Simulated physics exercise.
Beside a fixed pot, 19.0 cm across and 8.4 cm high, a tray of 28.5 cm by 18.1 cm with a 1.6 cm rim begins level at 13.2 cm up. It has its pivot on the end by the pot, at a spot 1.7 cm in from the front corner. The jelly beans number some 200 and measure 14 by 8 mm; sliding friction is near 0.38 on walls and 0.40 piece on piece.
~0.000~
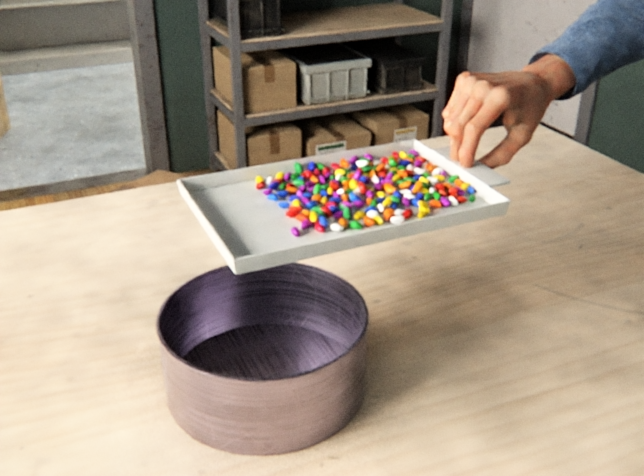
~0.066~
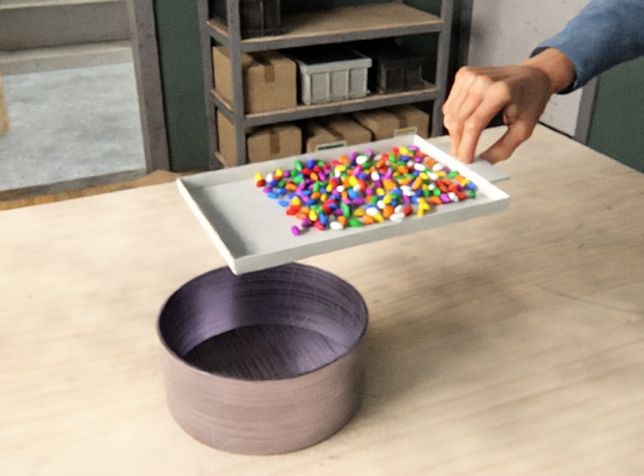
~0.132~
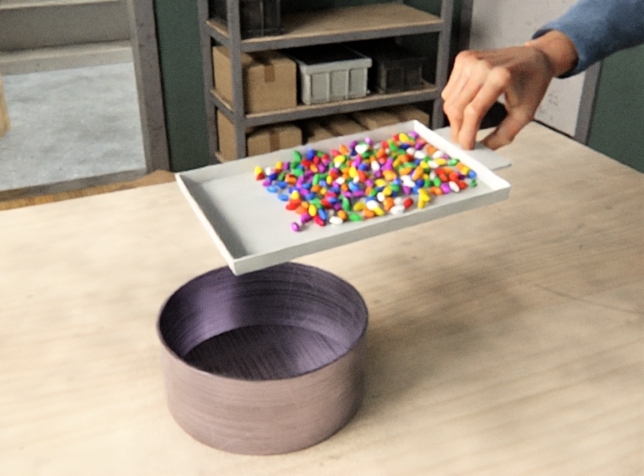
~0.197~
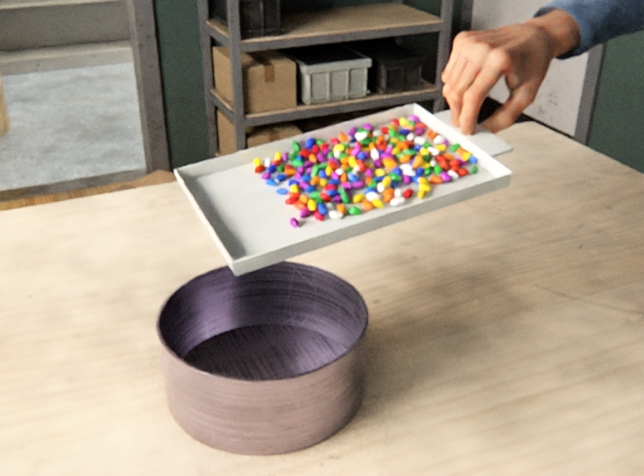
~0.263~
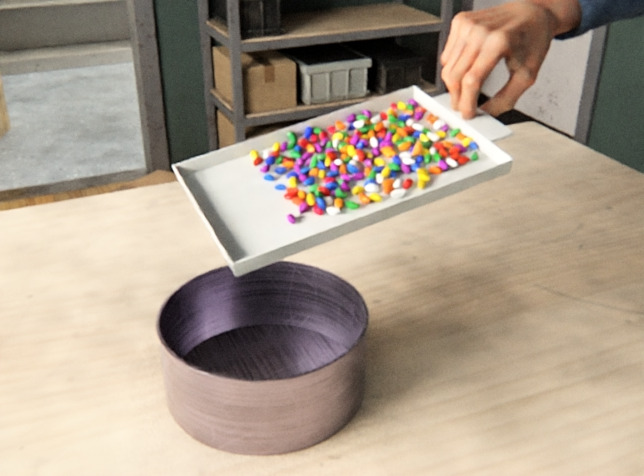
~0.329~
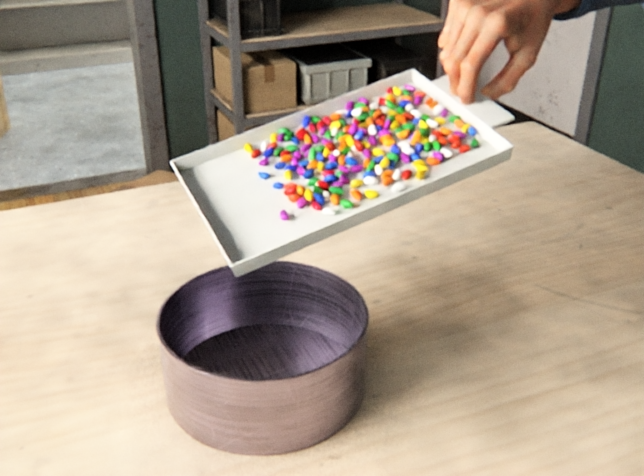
A hand lifts the right end of a white tray of colourful pieces, tilting it leftward.
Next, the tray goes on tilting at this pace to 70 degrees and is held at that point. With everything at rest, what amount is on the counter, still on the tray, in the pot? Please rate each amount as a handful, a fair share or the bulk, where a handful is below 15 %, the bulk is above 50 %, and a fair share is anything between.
Counter: A handful; tray: A fair share; pot: The bulk.
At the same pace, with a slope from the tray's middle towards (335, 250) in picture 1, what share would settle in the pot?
Roughly 70 percent of them.
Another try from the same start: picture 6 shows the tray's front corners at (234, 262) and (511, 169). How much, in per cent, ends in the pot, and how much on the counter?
You'd end with pot at 80 and counter at 0.
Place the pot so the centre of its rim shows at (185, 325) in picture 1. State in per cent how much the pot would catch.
Share in pot at that spot: Some 70 in a hundred.
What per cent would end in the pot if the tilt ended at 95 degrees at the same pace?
I'd expect some 95 per cent in the pot.
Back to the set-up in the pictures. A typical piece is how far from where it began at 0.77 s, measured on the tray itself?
Displacement on the tray: Roughly 10 cm.
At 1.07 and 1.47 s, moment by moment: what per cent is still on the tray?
About 85, 50.
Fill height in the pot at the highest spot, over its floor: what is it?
Close to 2.5 cm up.
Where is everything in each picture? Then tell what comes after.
In the first picture, tray tilt 0 degrees, front corners at (235, 258) and (507, 200); middle of the pieces at (369, 190); pot at (263, 313).
In the second picture, tray tilt 1 degrees, front corners at (235, 259) and (508, 196); middle of the pieces at (370, 187).
In the third picture, tray tilt 4 degrees, front corners at (235, 259) and (509, 185), lowest corner left front; middle of the pieces at (370, 178).
In the fourth picture, tray tilt 8 degrees, front corners at (234, 261) and (510, 172), lowest corner left front; middle of the pieces at (369, 167).
In the fifth picture, tray tilt 12 degrees, front corners at (233, 262) and (510, 159), lowest corner left front; middle of the pieces at (368, 156).
In the sixth picture, tray tilt 16 degrees, front corners at (233, 263) and (510, 146), lowest corner left front; middle of the pieces at (367, 145); pot at (263, 313). The tray's pace is about 60 degrees a second.
After 0.77 s, tilt 42 degrees; the tray holds 100 %, the pot 0 %.
Then, at 1.07 s, tilt 59 degrees; the tray holds 85 %, the pot 5 %.
After 1.47 s, tilt 70 degrees; the tray holds 50 %, the pot 40 %.
At rest (2.8 s), counter 5 %, tray 25 %, pot 70 %.
